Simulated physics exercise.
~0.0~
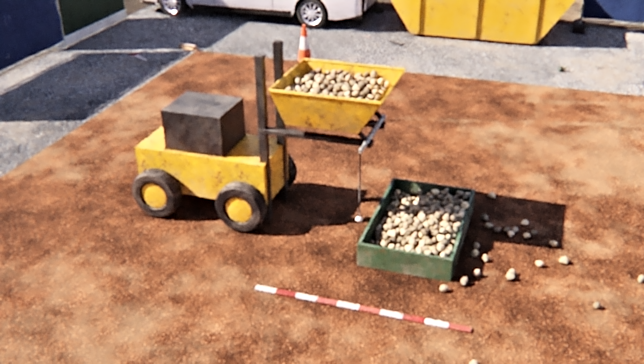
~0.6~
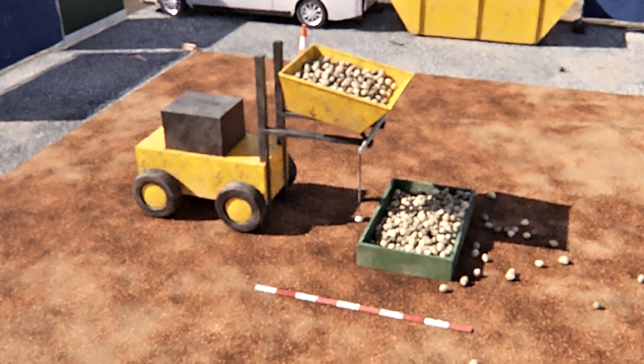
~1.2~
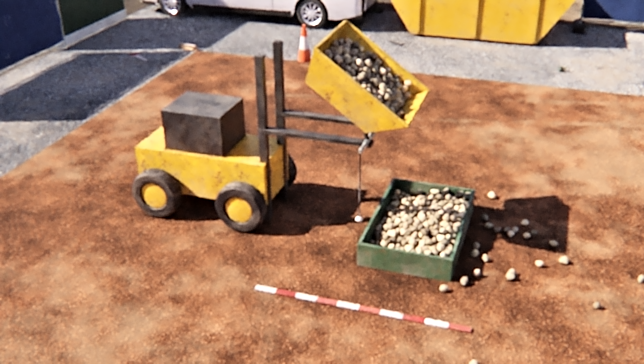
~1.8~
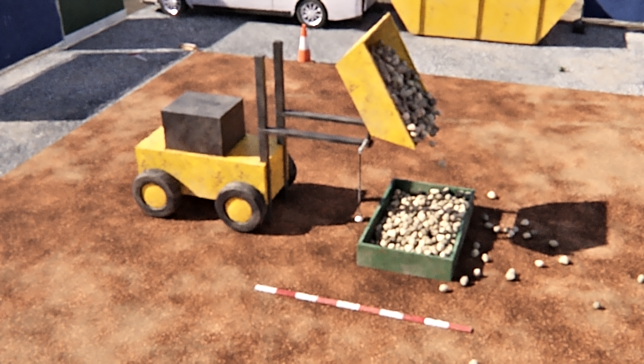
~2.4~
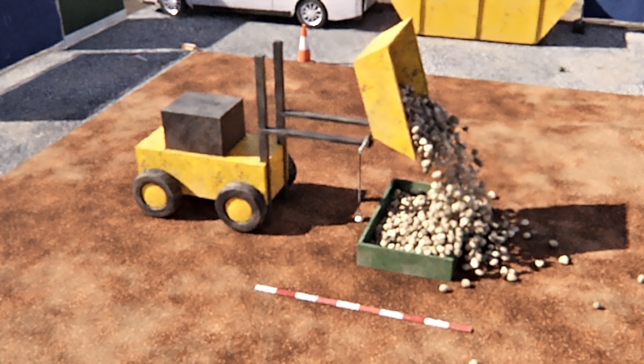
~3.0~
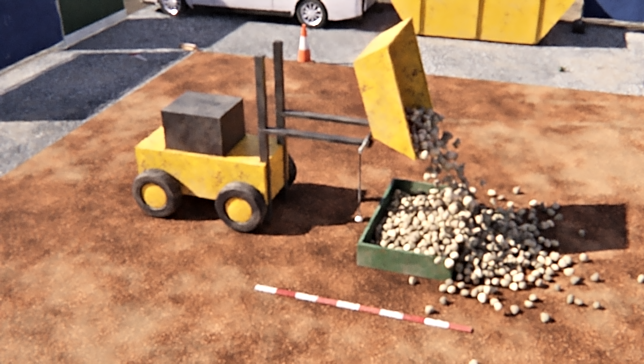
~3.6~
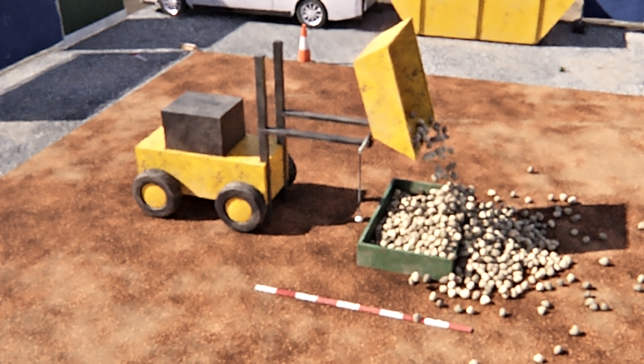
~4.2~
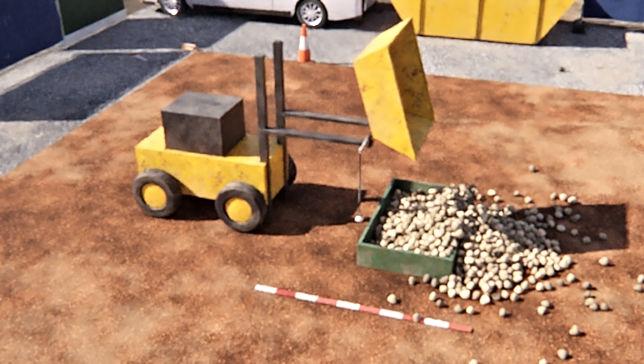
To begin with, a yellow forklift-like vehicle on reddish-brown ground holds a yellow skip of pale stones above and beside a green bin already full of similar stones, with a few strays lying to the right. The skip tips forward to the right, gently at first and then steeply, while the vehicle stays put. Stones slide over the lower edge and pour onto the bin's right side. They heap up, spill over the edge and scatter across the ground, some reaching the red and white striped pole. Finally the steeply tilted skip is empty, and a broad pile spreads from the still-full bin.
